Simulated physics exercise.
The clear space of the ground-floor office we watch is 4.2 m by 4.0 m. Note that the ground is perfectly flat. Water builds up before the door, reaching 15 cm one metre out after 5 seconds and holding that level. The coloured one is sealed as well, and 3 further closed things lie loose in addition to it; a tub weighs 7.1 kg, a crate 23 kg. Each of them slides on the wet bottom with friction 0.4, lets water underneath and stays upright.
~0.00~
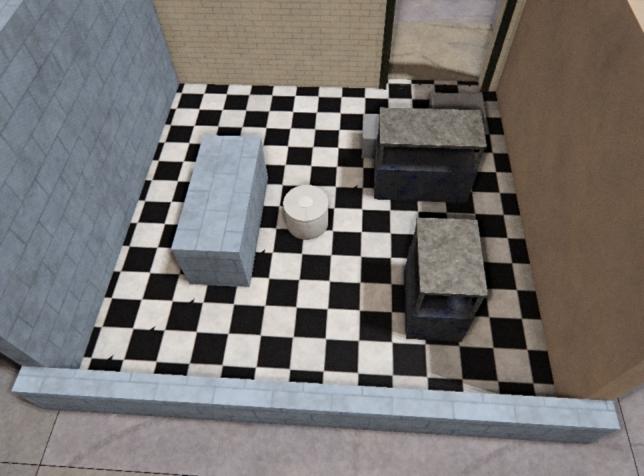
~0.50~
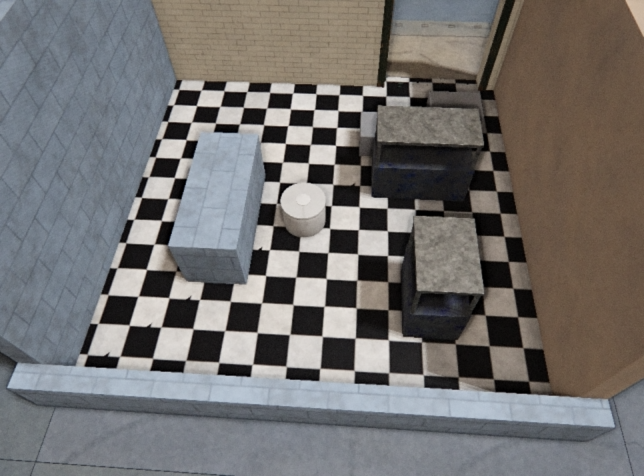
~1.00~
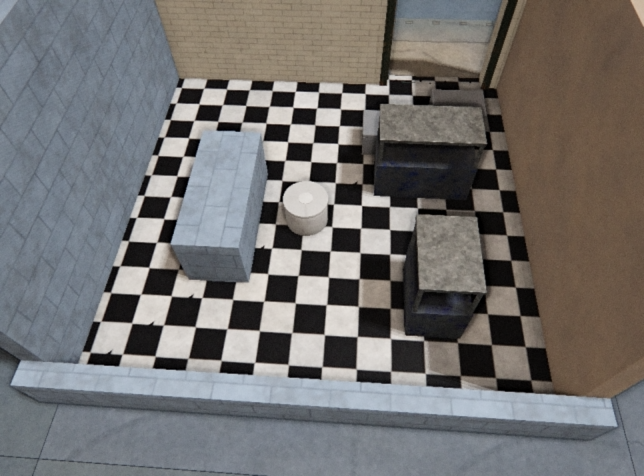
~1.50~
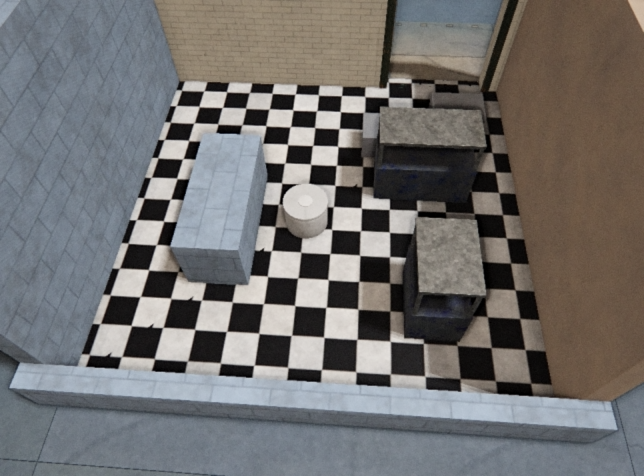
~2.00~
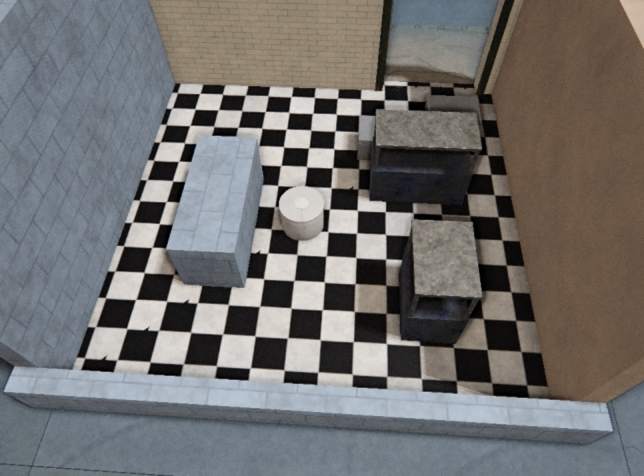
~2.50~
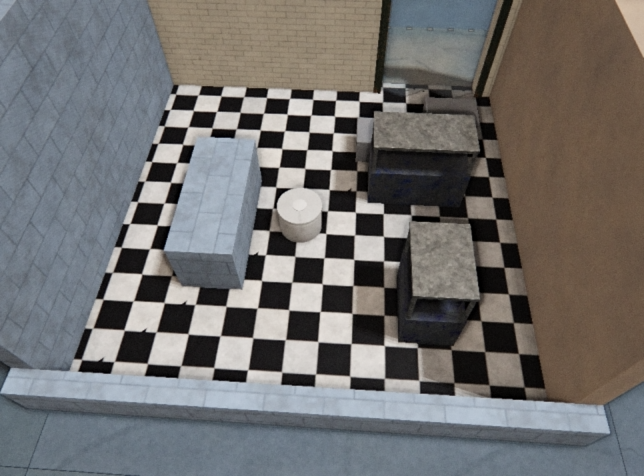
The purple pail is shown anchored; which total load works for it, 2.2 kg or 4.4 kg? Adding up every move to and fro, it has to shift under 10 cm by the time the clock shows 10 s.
It stays steady with neither amount.
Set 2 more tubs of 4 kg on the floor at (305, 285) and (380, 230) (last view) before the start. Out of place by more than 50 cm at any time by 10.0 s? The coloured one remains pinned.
In turn: Less, under.
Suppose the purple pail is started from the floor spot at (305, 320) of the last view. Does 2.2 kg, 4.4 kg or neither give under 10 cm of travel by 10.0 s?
Short answer: Any load.
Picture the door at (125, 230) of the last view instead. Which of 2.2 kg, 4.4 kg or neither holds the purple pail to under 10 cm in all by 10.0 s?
With that change, the lighter one suffices.
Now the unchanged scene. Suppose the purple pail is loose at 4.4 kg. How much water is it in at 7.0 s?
Around 8 cm.
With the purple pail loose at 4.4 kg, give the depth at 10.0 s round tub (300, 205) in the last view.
Depth: Near 2 cm.
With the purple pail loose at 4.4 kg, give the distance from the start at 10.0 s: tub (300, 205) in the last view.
Result, in that order - 0 centimetres from the start.
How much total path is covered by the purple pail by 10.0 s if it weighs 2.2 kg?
140 cm, roughly.
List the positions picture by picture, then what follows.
In the first picture, the purple pail is out of sight; 0.0 m2 under water; 0 of 4 have shifted.
In the second picture, the purple pail is out of sight; 0.0 m2 under water; 0 of 4 have shifted.
In the third picture, the purple pail is out of sight; 0.0 m2 under water; 0 of 4 have shifted.
In the fourth picture, the purple pail is out of sight; water covers 0.0 m2; 0 of 4 have shifted.
In the fifth picture, the purple pail is out of sight; 0.0 m2 under water; 0 of 4 have shifted.
In the sixth picture, the purple pail is out of sight; 0.0 m2 under water; 0 of 4 have shifted.
After 3.5 s the purple pail would be 0 cm from its start with 2.2 kg and 0 cm from its start with 4.4 kg; 0 cm of water round it then.
After 4.5 s the purple pail would be 0 cm from its start with 2.2 kg and 0 cm from its start with 4.4 kg; 1 cm of water round it then.
After 7.0 s the purple pail would be 20 cm from its start with 2.2 kg and 14 cm from its start with 4.4 kg; 8 cm of water round it then.
After 10.0 s the purple pail would be 85 cm from its start with 2.2 kg and 16 cm from its start with 4.4 kg; 13 cm of water round it then.
